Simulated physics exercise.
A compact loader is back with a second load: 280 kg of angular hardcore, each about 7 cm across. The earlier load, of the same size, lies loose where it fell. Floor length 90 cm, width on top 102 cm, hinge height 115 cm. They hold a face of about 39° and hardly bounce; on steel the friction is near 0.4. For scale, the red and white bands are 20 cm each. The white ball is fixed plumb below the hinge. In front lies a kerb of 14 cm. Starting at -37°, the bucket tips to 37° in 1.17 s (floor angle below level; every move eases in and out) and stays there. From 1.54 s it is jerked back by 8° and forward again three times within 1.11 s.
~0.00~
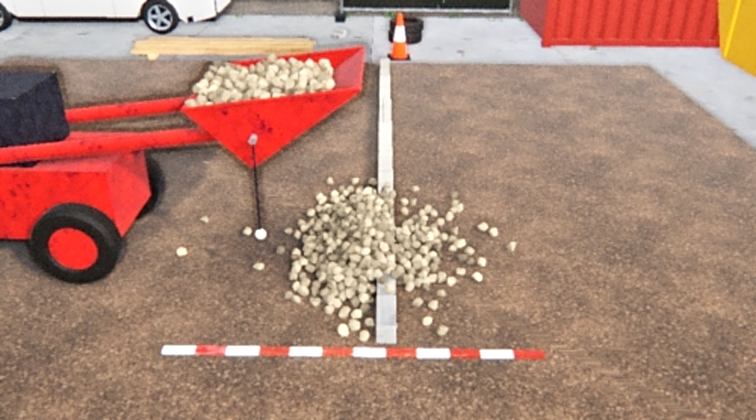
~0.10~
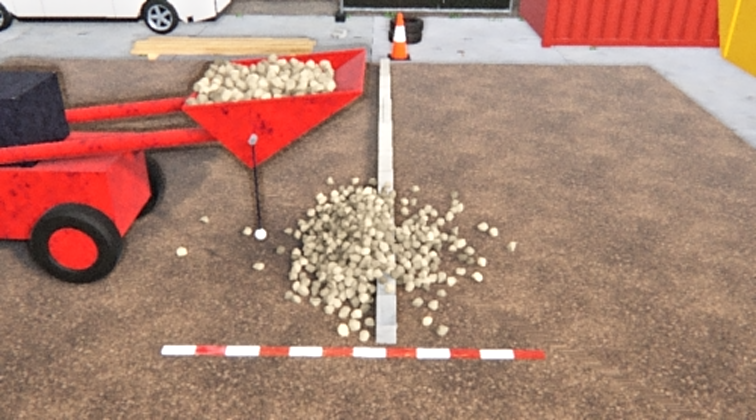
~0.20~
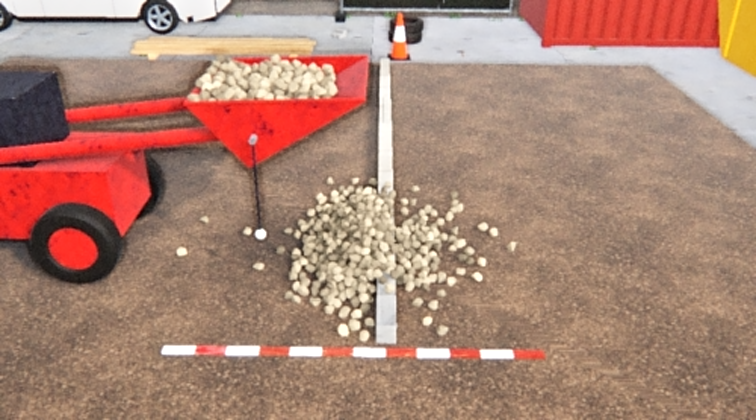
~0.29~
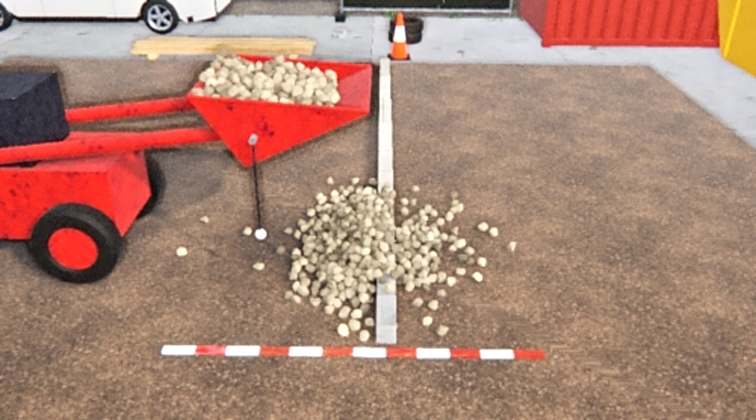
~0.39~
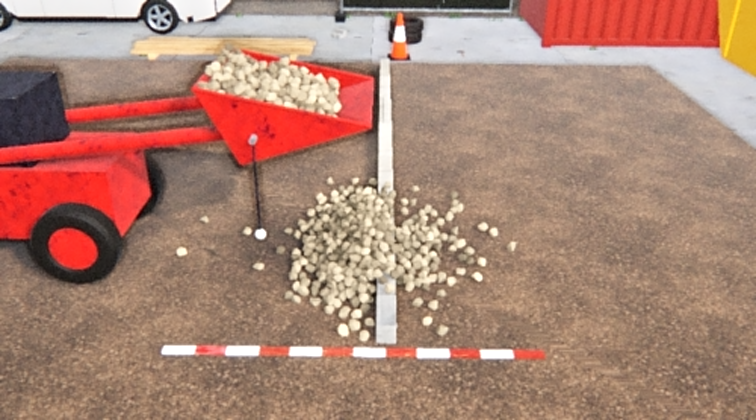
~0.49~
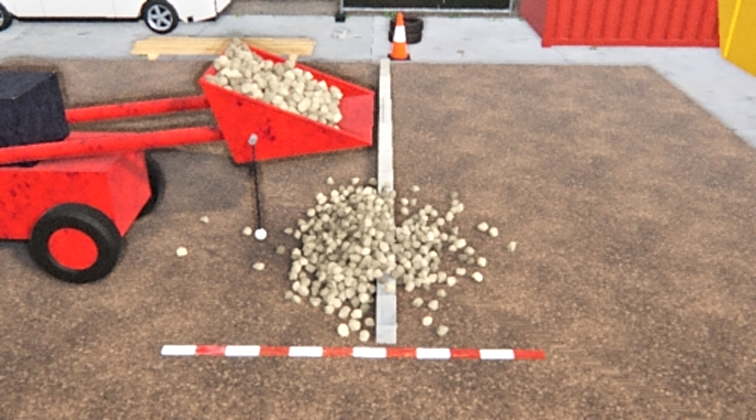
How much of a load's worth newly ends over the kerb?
Some 71 per cent is added.
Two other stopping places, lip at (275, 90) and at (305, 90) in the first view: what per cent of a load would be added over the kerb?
First some 0, then 10 per cent.
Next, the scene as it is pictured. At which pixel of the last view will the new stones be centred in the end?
Around (415, 238).
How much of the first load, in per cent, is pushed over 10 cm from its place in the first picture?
Roughly 5 per cent of them.
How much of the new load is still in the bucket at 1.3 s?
About 80 per cent.
After 0.9 s the floor is at 26°; in per cent of one load, 100 in the bucket, 83 on this side of the kerb, 17 over the kerb; the foremost stones are at (481, 244).
After 1.3 s the floor is at 37°; in per cent of one load, 80 in the bucket, 104 on this side of the kerb, 17 over the kerb; the foremost stones are at (481, 244).
After 3.1 s the floor is at 37°; in per cent of one load, 0 in the bucket, 112 on this side of the kerb, 88 over the kerb; the foremost stones are at (517, 232).
After 5.6 s the floor is at 37°; in per cent of one load, 0 in the bucket, 112 on this side of the kerb, 88 over the kerb; the foremost stones are at (517, 232). Net gain over the kerb, 71.
